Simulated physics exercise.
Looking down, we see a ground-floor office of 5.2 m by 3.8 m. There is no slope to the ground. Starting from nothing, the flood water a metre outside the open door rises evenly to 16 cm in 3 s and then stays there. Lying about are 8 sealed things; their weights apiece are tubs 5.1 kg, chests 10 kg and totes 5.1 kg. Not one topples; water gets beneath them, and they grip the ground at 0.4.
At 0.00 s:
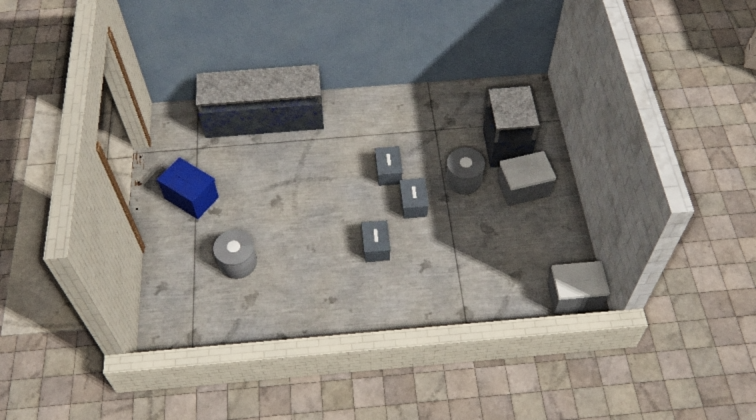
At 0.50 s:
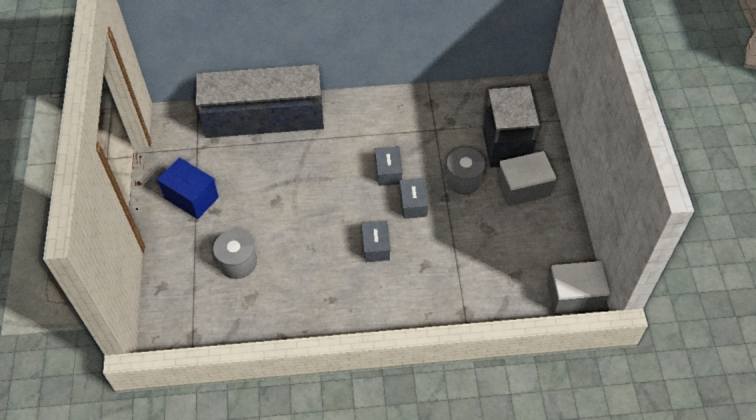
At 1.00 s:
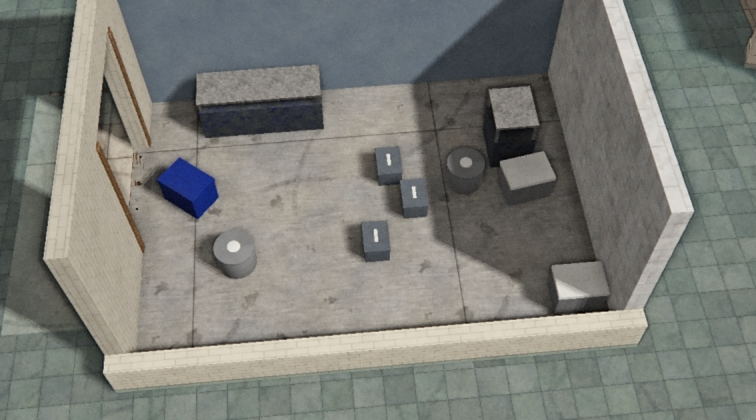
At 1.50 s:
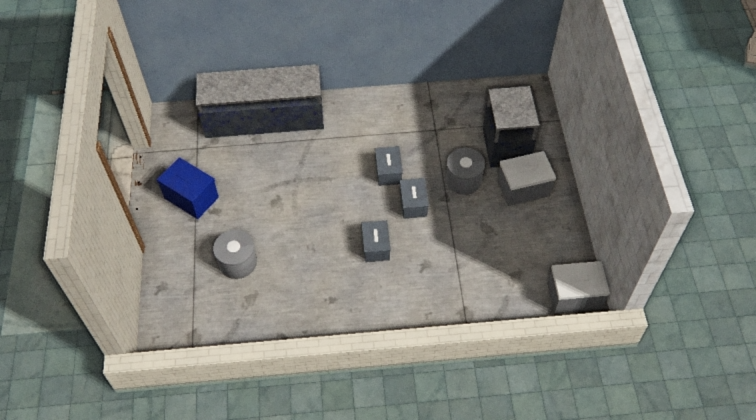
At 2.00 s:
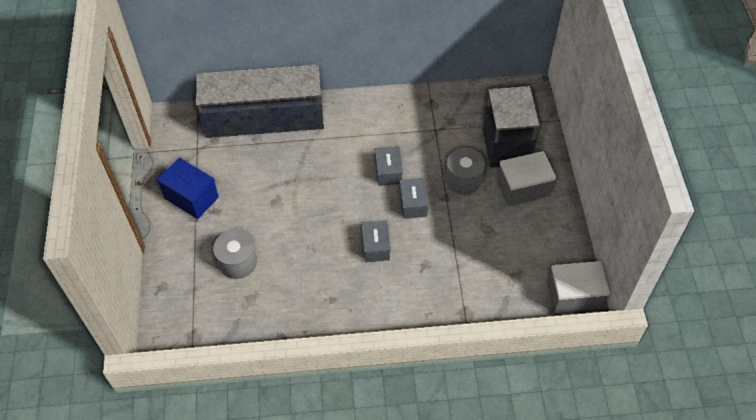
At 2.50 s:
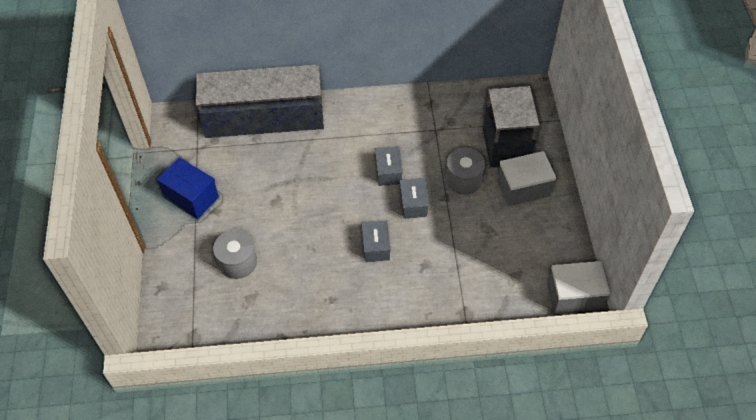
In a walled room seen from above, a blue chest, grey boxes and round containers all stayed still while a thin patch of water crept in at the left wall and spread around the chest.
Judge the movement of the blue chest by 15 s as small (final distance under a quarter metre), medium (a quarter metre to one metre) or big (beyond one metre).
It is big.
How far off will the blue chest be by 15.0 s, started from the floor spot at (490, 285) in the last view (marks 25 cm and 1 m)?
I'd say it goes a long distance.
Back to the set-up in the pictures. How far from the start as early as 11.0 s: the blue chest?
By then it has shifted roughly 400 cm.
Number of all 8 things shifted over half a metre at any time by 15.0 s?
I make that 7.
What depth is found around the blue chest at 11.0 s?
Depth: About 11 cm.
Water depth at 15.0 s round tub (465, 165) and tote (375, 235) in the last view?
Close to 10 and 10 centimetres.
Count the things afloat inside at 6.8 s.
2.
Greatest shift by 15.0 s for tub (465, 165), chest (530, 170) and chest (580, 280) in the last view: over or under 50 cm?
Well, in sequence it's farther, smaller, farther.
After 3.5 s the blue chest is near (241, 175), 0.6 m from its start, aground; 0 afloat.
After 6.8 s the blue chest is near (432, 181), 2.9 m from its start, afloat; 2 afloat.
After 11.0 s the blue chest is near (515, 289), 4.0 m from its start, afloat; 8 afloat.
After 15.0 s the blue chest is near (410, 310), 3.1 m from its start, afloat; 8 afloat.
